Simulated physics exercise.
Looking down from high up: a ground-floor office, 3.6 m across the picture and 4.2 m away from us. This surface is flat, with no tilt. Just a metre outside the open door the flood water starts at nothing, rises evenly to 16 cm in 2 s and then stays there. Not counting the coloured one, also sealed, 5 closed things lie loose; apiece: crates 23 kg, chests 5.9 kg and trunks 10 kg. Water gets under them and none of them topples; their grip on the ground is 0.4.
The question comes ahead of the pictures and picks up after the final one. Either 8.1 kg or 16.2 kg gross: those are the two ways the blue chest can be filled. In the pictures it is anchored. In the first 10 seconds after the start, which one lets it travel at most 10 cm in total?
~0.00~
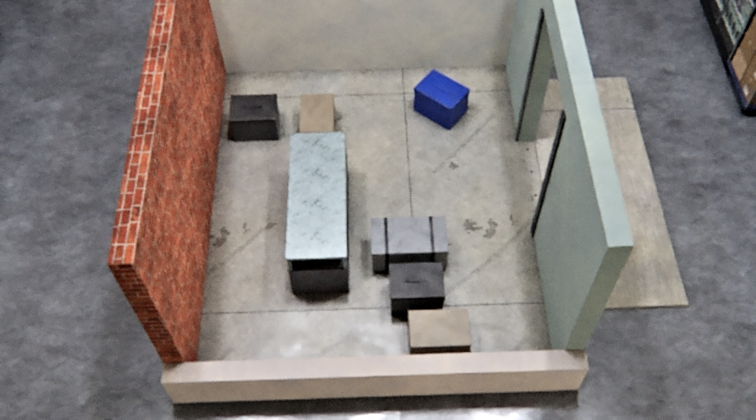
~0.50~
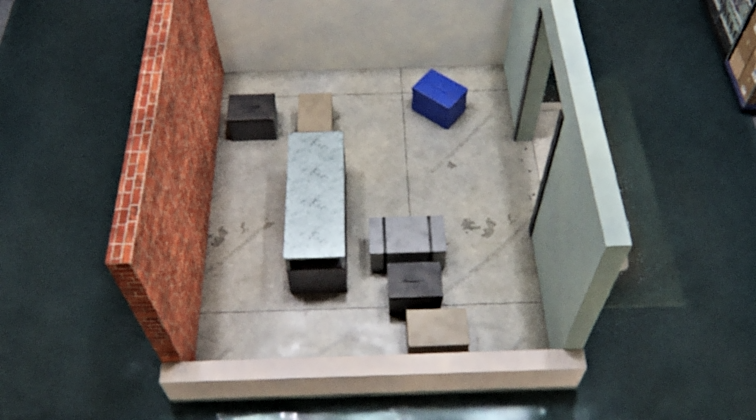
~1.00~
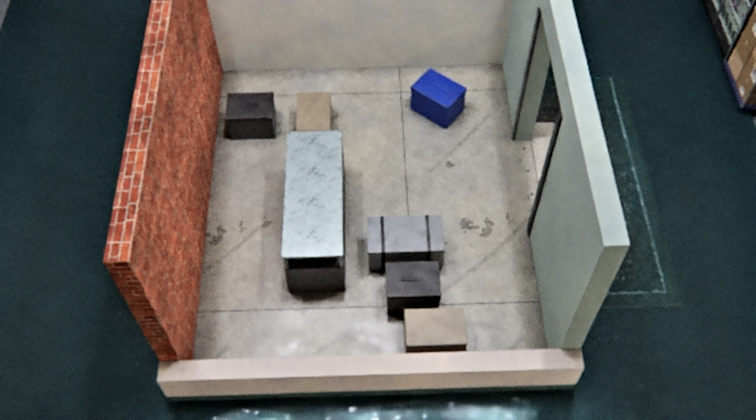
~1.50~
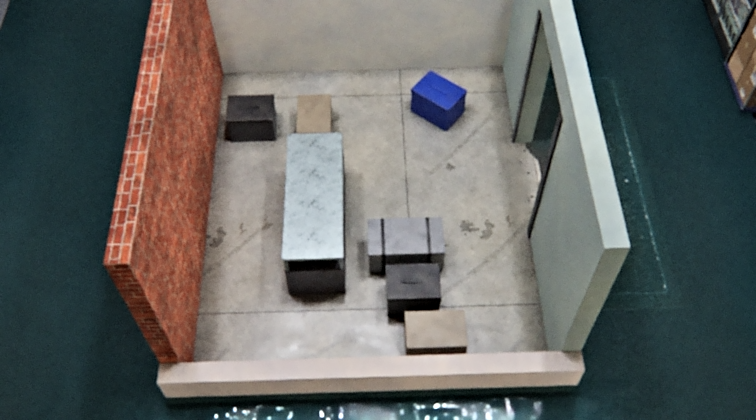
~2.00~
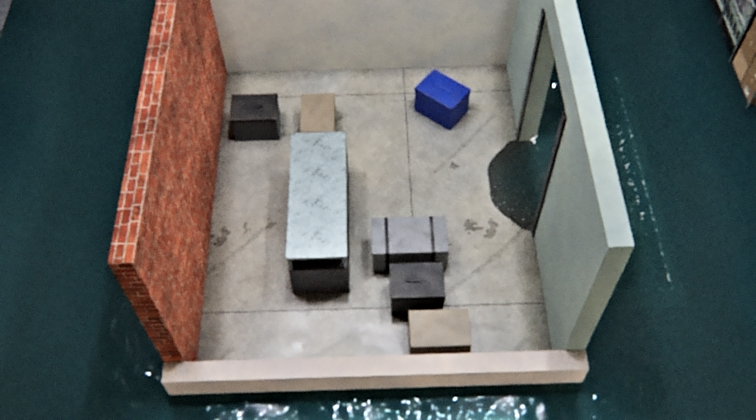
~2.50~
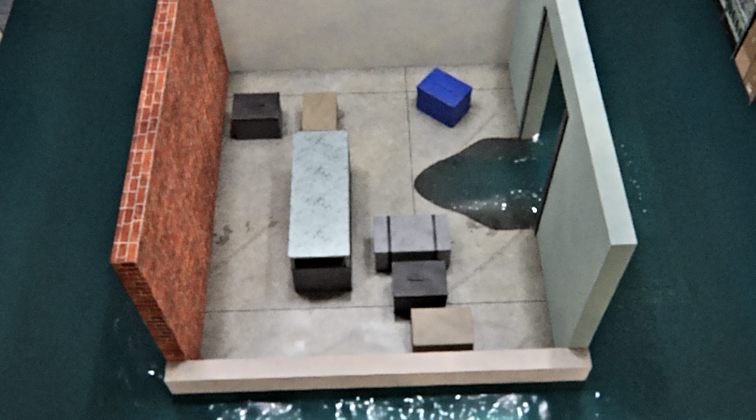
I think only the heavier option passes.
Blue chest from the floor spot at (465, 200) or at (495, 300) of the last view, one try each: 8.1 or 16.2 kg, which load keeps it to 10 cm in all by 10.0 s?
One by one: Neither mass suffices; only the big mass suffices.
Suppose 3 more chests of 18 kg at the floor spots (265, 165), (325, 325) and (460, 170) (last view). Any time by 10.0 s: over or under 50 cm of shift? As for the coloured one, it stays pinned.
In the order given, within the mark, then within the mark, and last beyond the mark.
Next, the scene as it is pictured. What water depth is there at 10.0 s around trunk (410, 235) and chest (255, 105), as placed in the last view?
I'd put it at 8 cm and 6 cm respectively.
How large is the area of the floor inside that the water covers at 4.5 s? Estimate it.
I'd put it close to 8.0 m2.
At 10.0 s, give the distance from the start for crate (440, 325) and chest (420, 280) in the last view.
Net displacement, in order: 0 cm; 10 cm.
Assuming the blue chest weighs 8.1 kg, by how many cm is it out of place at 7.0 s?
10 cm.
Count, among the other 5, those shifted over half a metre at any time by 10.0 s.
By my count, 1.
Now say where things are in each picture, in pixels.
In the first frame, the blue chest at (442, 89), on the bottom; 0.0 m2 under water; 0 of 6 have shifted.
In the second frame, the blue chest at (440, 88), on the bottom; 0.0 m2 under water; 0 of 6 have shifted.
In the third frame, the blue chest at (439, 87) rests on the ground; 0.0 m2 under water; 0 of 6 have shifted.
In the fourth frame, the blue chest at (439, 90), on the bottom; 0.0 m2 under water; 0 of 6 have shifted.
In the fifth frame, the blue chest at (443, 89), on the bottom; 0.3 m2 under water; 0 of 6 have shifted.
In the sixth frame, the blue chest at (445, 87), on the bottom; 1.2 m2 under water; 0 of 6 have shifted.
After 3.5 s the blue chest would be 0 cm from its start with 8.1 kg and 0 cm from its start with 16.2 kg; 2 cm of water round it then.
After 4.5 s the blue chest would be 7 cm from its start with 8.1 kg and 0 cm from its start with 16.2 kg; 2 cm of water round it then.
After 7.0 s the blue chest would be 9 cm from its start with 8.1 kg and 0 cm from its start with 16.2 kg; 4 cm of water round it then.
After 10.0 s the blue chest would be 2 cm from its start with 8.1 kg and 0 cm from its start with 16.2 kg; 5 cm of water round it then.
